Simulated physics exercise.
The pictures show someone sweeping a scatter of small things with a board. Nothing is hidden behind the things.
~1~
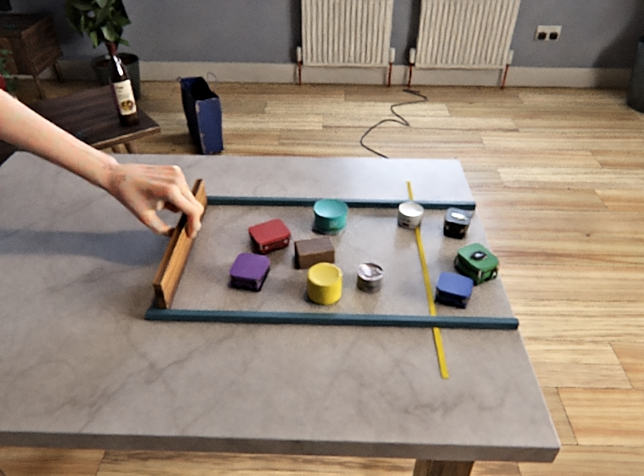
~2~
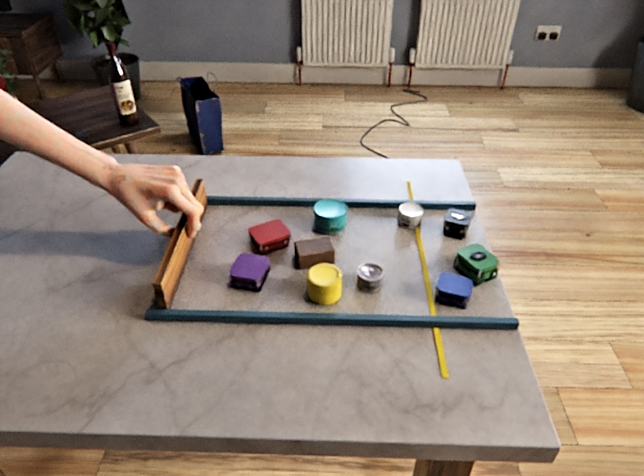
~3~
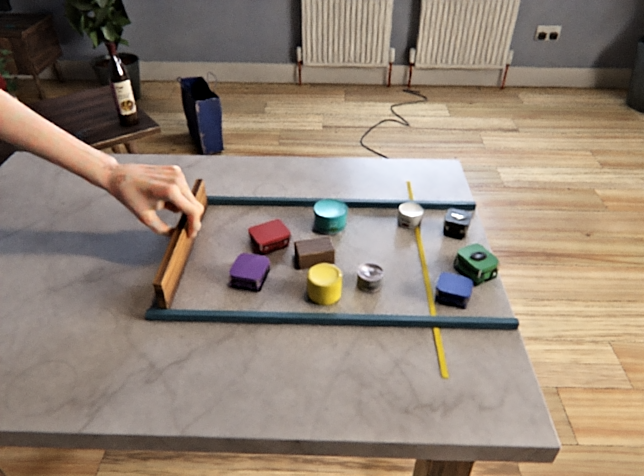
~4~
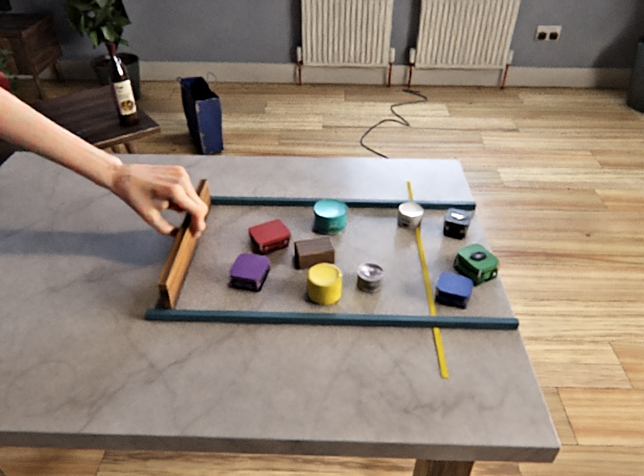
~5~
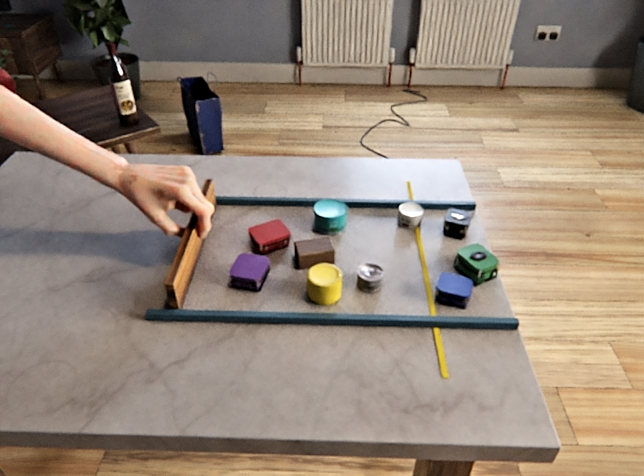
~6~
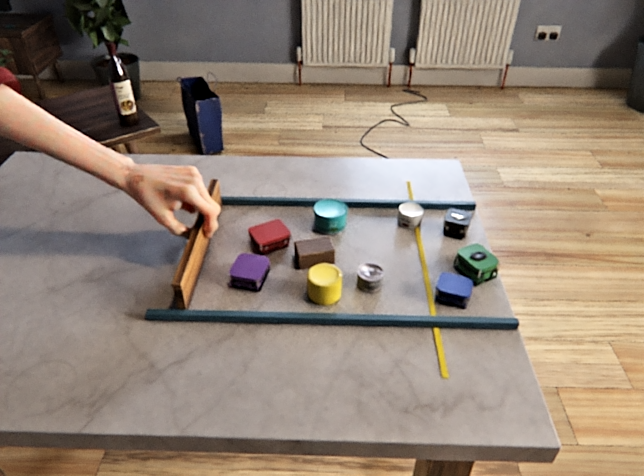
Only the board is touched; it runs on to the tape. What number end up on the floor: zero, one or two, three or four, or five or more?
Outcome: The number that fall off is zero.
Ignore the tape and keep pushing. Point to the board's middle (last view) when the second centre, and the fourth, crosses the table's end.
Near (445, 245) and (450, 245).
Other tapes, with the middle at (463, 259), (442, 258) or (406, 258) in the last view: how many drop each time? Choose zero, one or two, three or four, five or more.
In that order: Five or over; one to two; zero.
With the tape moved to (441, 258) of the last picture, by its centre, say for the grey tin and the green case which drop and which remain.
The grey tin is kept, the green case drops off.
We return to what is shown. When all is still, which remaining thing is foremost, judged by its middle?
Foremost is the green case.
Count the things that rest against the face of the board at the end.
The number is 4.
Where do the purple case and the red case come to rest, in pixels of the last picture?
The purple case at (443, 276), the red case at (443, 239).
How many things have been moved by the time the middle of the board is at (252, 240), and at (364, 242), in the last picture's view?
2 and 6.
Soon after, none off yet; green case at rest near (476, 264); black case at rest near (457, 224); blue case at rest near (453, 291).
At rest, the number that fall off is zero.
